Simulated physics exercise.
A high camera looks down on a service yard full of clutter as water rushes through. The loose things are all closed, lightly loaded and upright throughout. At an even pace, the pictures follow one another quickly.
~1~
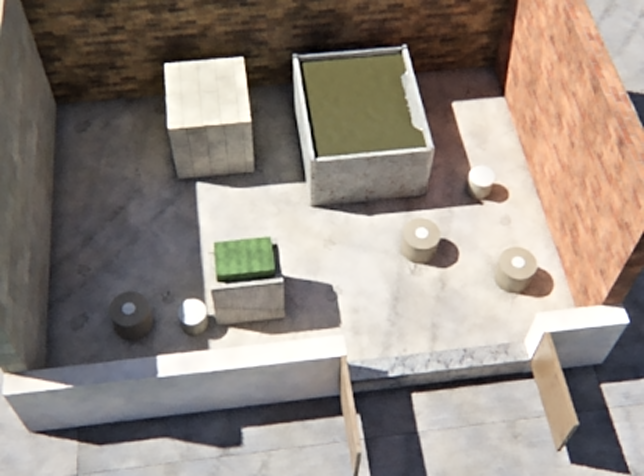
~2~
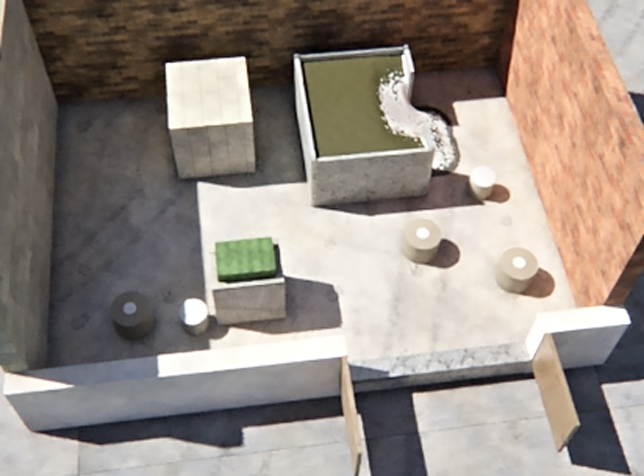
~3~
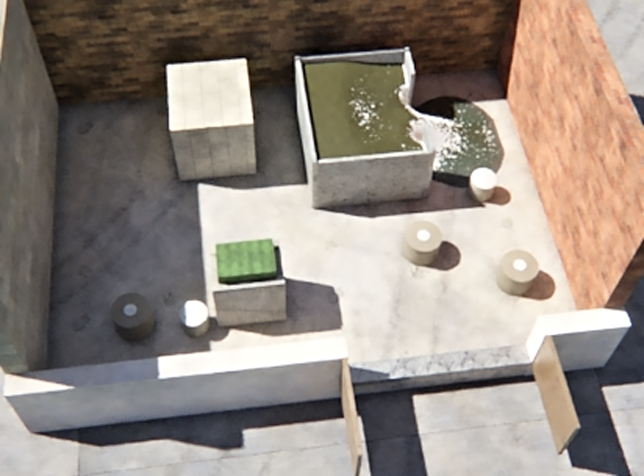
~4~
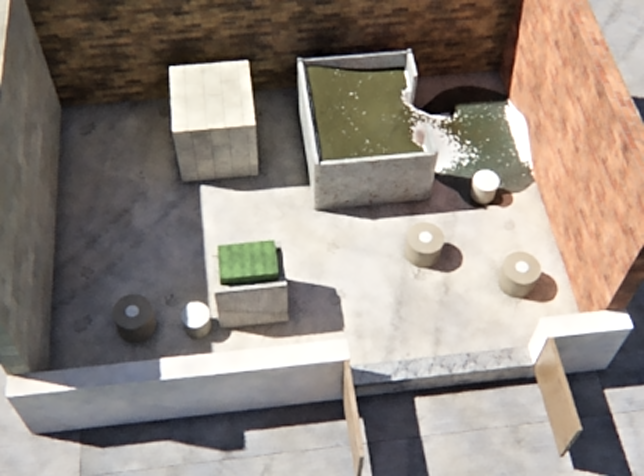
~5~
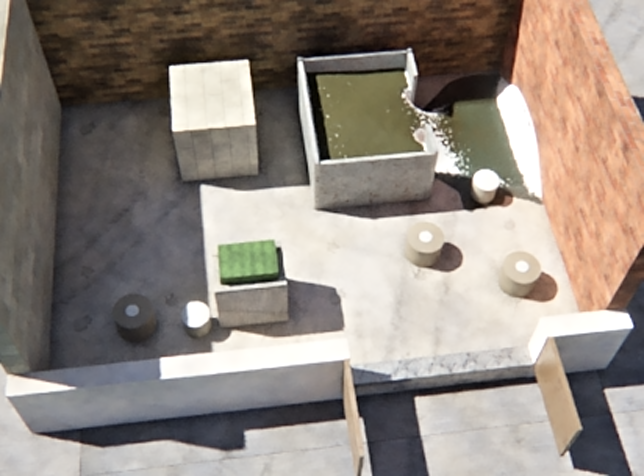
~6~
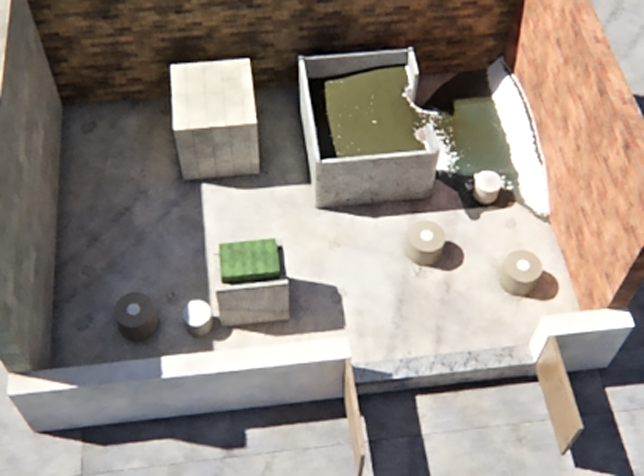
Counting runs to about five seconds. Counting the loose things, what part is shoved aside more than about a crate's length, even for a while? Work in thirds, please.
A third to two thirds.
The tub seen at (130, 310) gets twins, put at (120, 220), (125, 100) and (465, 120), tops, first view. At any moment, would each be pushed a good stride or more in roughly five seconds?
So, in order, the copies go nowhere much, a long way, a long way.
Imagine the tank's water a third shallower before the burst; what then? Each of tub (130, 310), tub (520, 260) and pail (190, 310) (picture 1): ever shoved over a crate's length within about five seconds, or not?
In turn: Short of that, that far or more, never so far.
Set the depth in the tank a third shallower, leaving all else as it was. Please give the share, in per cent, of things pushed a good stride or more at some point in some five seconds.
I get 40 percent.
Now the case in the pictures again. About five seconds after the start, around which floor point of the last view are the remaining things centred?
The remaining things centre around (296, 298).
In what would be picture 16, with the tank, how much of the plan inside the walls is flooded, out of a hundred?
It comes to some 40 in a hundred.
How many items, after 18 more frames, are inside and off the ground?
I get 0.
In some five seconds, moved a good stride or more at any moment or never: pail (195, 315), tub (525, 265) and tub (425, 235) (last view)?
One by one: Remained nearby; cleared the mark; remained nearby.
A moment on, 0 of 5 are well off their spots; 0 afloat.
Next, 2 of 5 are well off their spots; 0 afloat.
Later, 2 of 5 are well off their spots; 0 afloat.
In the end, 2 of 5 are well off their spots, and 2 have been at some point; 0 afloat.
